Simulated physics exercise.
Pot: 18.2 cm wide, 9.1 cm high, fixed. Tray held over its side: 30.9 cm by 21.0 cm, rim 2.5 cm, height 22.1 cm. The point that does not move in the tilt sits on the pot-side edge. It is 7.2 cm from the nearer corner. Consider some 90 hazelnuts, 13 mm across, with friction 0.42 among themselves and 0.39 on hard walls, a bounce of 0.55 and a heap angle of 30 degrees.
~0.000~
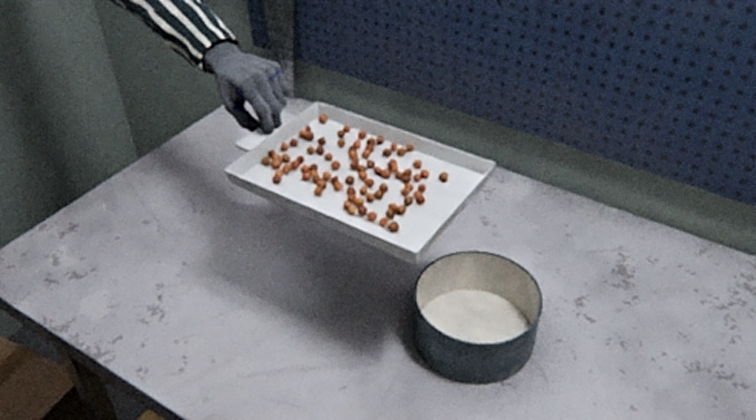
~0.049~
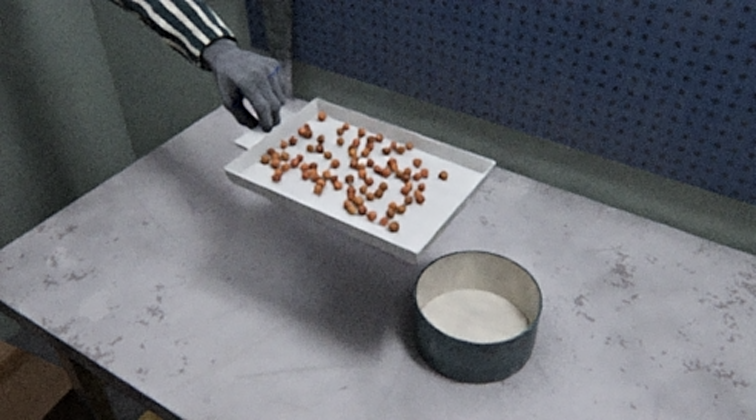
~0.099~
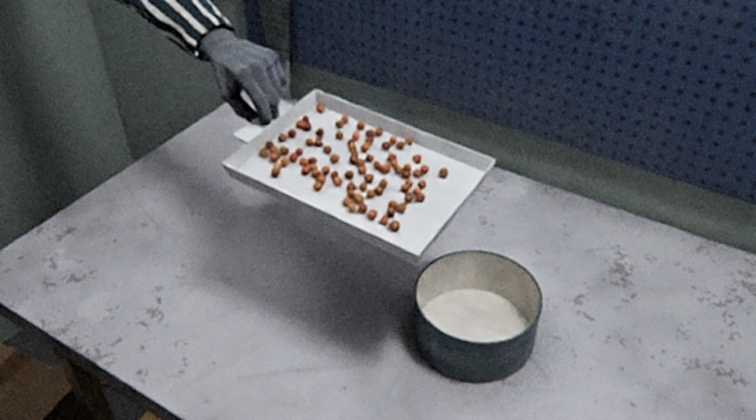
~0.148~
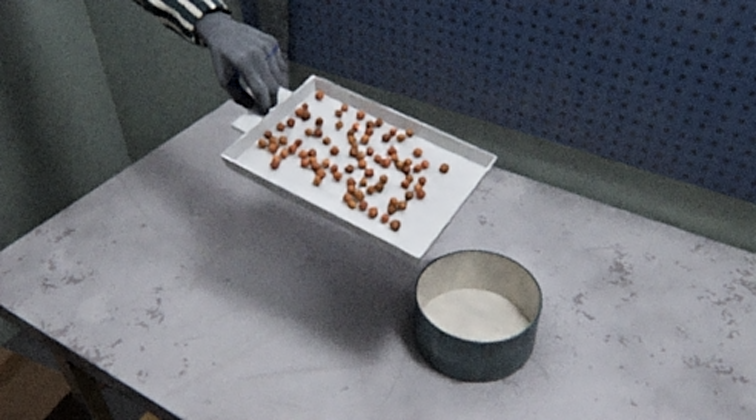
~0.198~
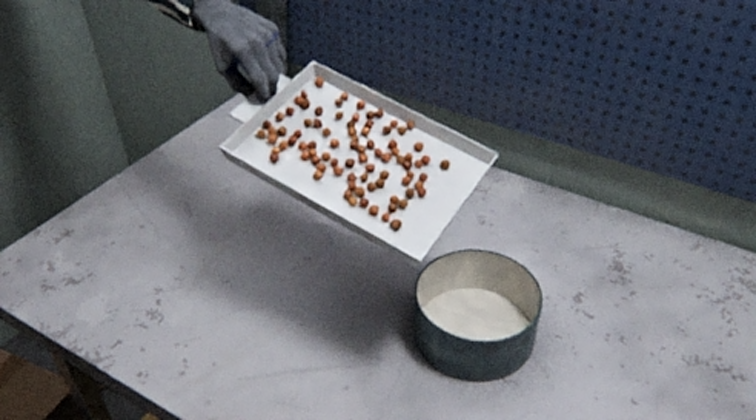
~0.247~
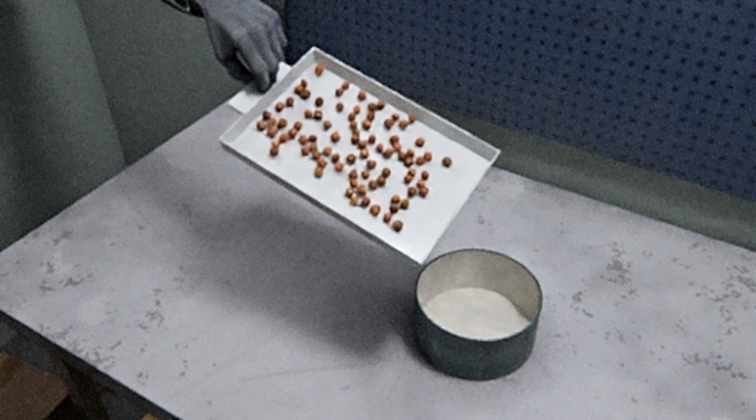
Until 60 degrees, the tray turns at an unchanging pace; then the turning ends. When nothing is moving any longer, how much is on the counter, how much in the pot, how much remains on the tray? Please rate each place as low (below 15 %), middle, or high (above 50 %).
Counter: Middle, pot: Low, tray: High.
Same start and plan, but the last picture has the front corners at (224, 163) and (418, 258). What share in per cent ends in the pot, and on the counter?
Pot 0; counter 5.
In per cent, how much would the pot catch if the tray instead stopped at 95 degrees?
5 %.
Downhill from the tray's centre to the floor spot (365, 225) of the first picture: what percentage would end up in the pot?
Something like 0 in a hundred.
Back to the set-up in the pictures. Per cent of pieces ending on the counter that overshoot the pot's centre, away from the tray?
I'd put it at close to 80 per cent.
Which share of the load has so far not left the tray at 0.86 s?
Close to 75 in a hundred.
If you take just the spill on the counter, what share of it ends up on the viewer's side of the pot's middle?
About 100 per cent.
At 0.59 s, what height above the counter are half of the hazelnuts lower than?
The halfway line is at about 26 cm.
After 0.45 s, tilt 40 degrees; the tray holds 100 %, the pot 0 %.
After 0.59 s, tilt 54 degrees; the tray holds 100 %, the pot 0 %.
After 0.86 s, tilt 60 degrees; the tray holds 75 %, the pot 0 %.
At rest (2.1 s), counter 30 %, pot 0 %, tray 65 %.
